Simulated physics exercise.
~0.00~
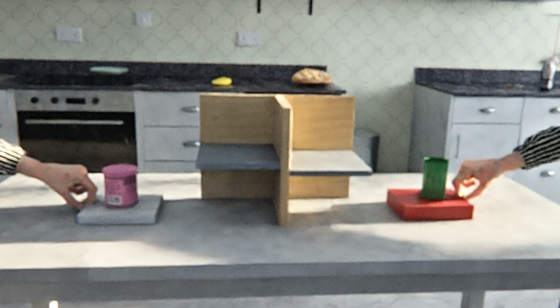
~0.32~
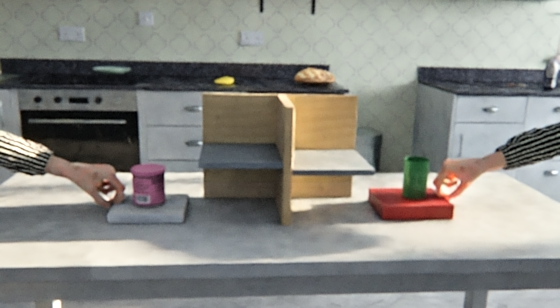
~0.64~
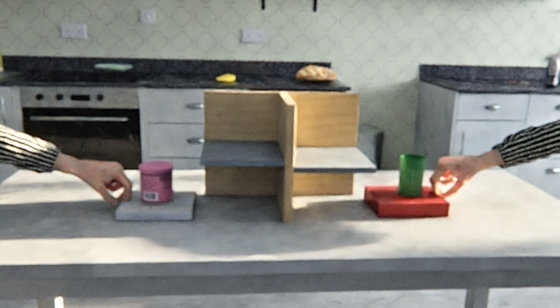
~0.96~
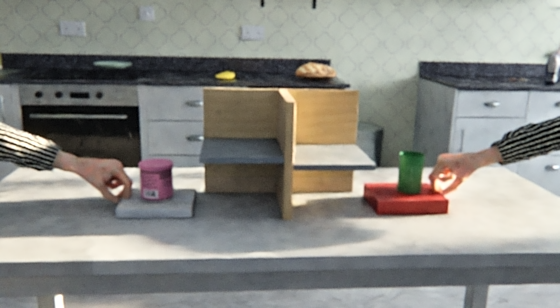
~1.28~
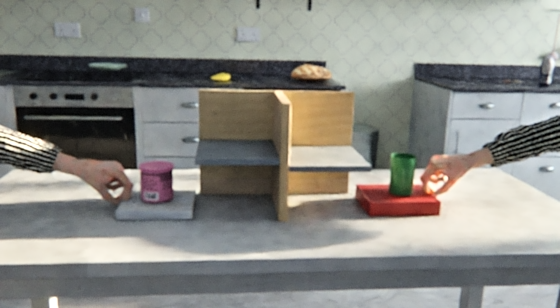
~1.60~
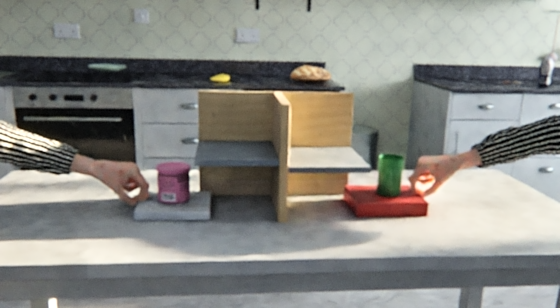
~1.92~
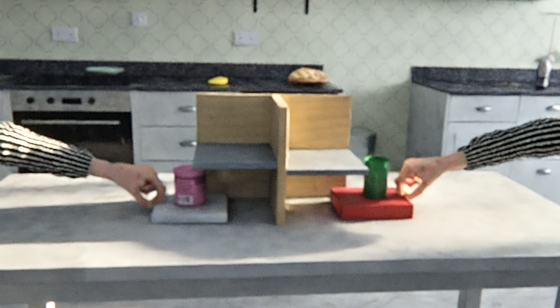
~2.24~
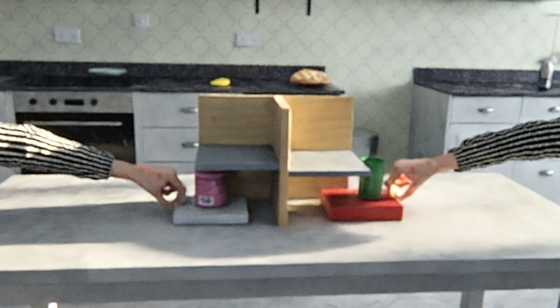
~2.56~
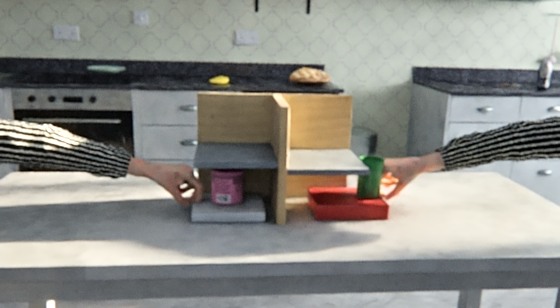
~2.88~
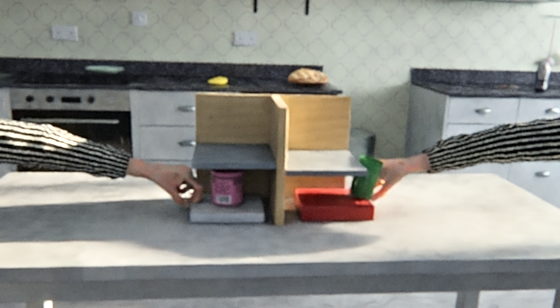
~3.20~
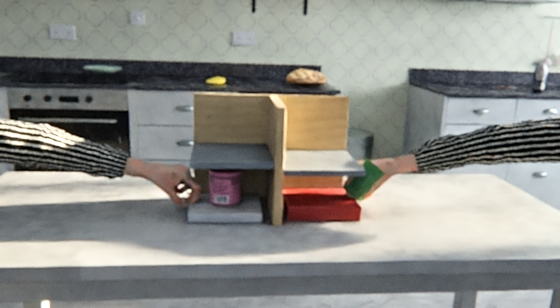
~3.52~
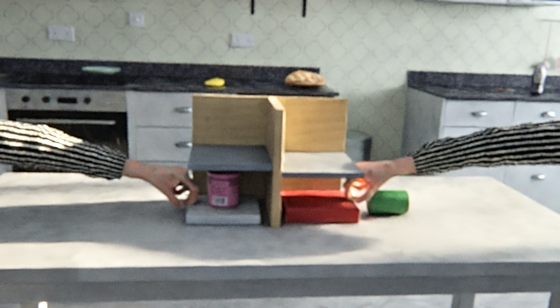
Two hands in striped sleeves reach in from either side of a grey table in a kitchen, seen from the front by a slightly swaying camera. The left hand pushes a white board carrying a pink tin, and the right hand pushes a red tray carrying a green beaker, both toward a wooden divider with low grey shelves in the middle. The tin slides beneath the left shelf, still upright on its board. The beaker meets the right shelf's edge and tilts as the tray continues under. It ends lying on its side on the table, right of the tray.
